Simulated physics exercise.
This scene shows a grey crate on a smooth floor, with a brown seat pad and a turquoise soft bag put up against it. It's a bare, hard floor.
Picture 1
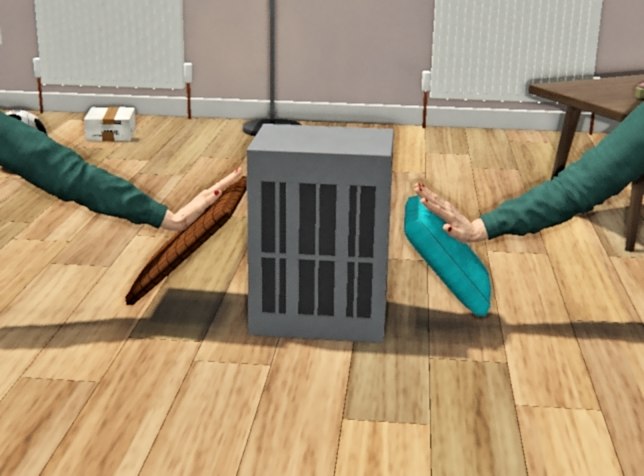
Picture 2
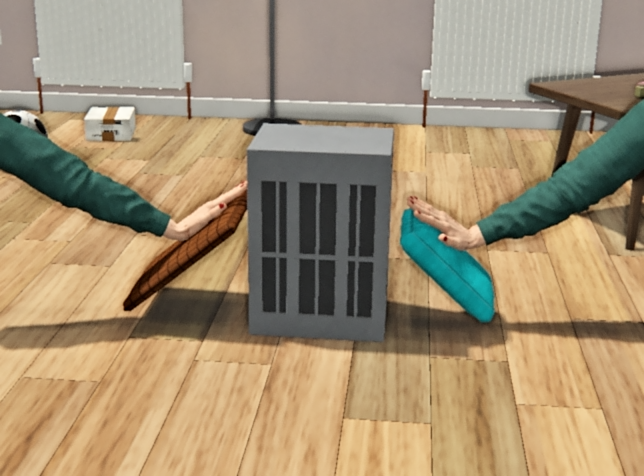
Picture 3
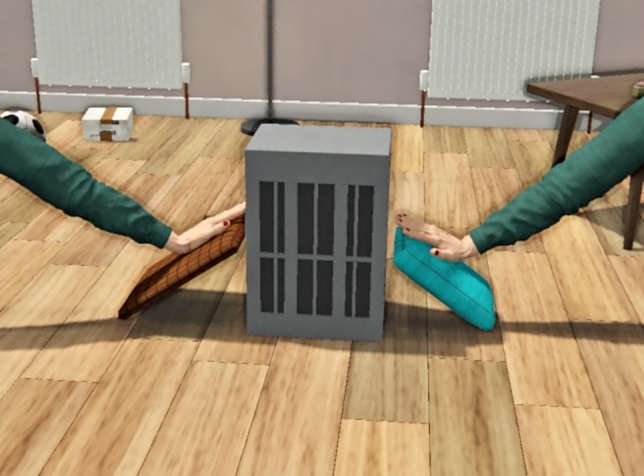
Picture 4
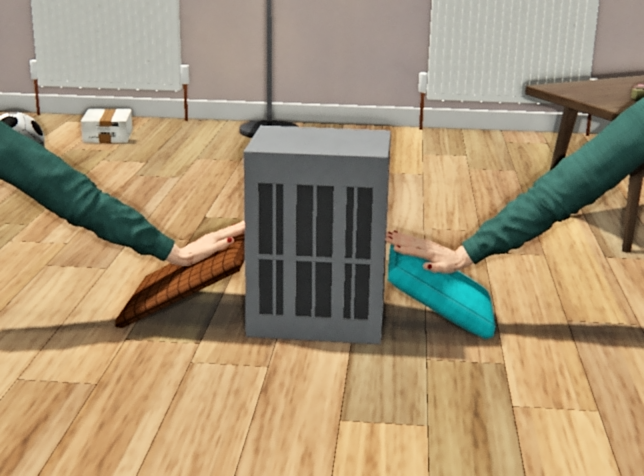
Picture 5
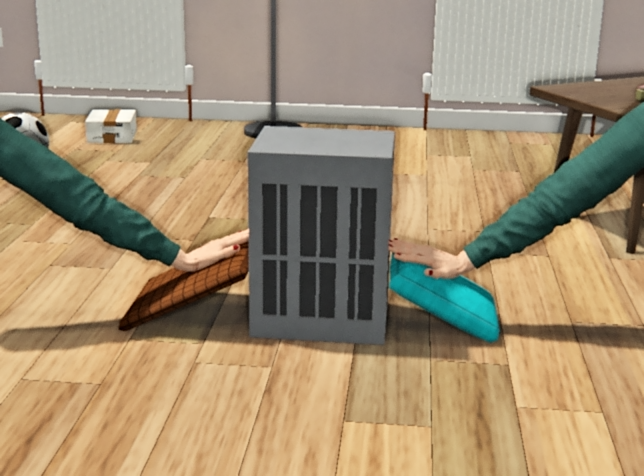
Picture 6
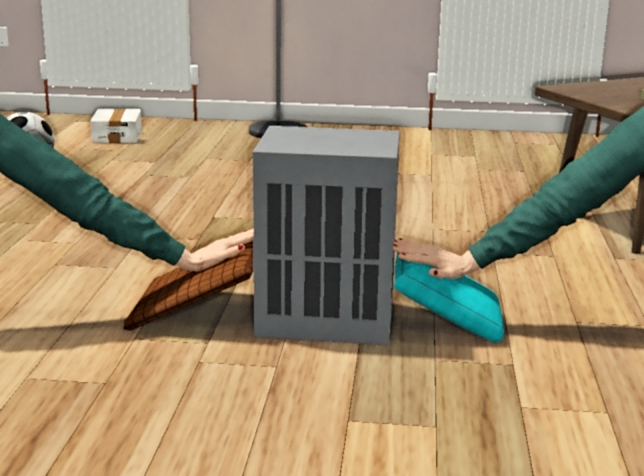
Two green-sleeved arms reach in from left and right toward a grey crate on a pale wooden floor, seen from slightly above in a room with white radiators. A brown pad leans on the crate's left side and a turquoise soft bag on its right, each under a hand. Both tilt lower as the hands descend, then barely change while the view shifts slightly.
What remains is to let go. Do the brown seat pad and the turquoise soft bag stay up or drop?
Brown seat pad: Drops, turquoise soft bag: Drops.
Then, 0.20 s after the last picture, seat pad slipping down near (195, 292); soft bag slipping down near (451, 303).
Then, 0.36 s after the last picture, seat pad flat on the floor near (191, 300); soft bag flat on the floor near (455, 311).
Then, 0.72 s after the last picture, seat pad flat on the floor near (192, 303); soft bag flat on the floor near (455, 312).
At rest, seat pad flat on the floor near (192, 303); soft bag flat on the floor near (455, 312). The brown seat pad slumps to the floor and the turquoise soft bag slides down flat.
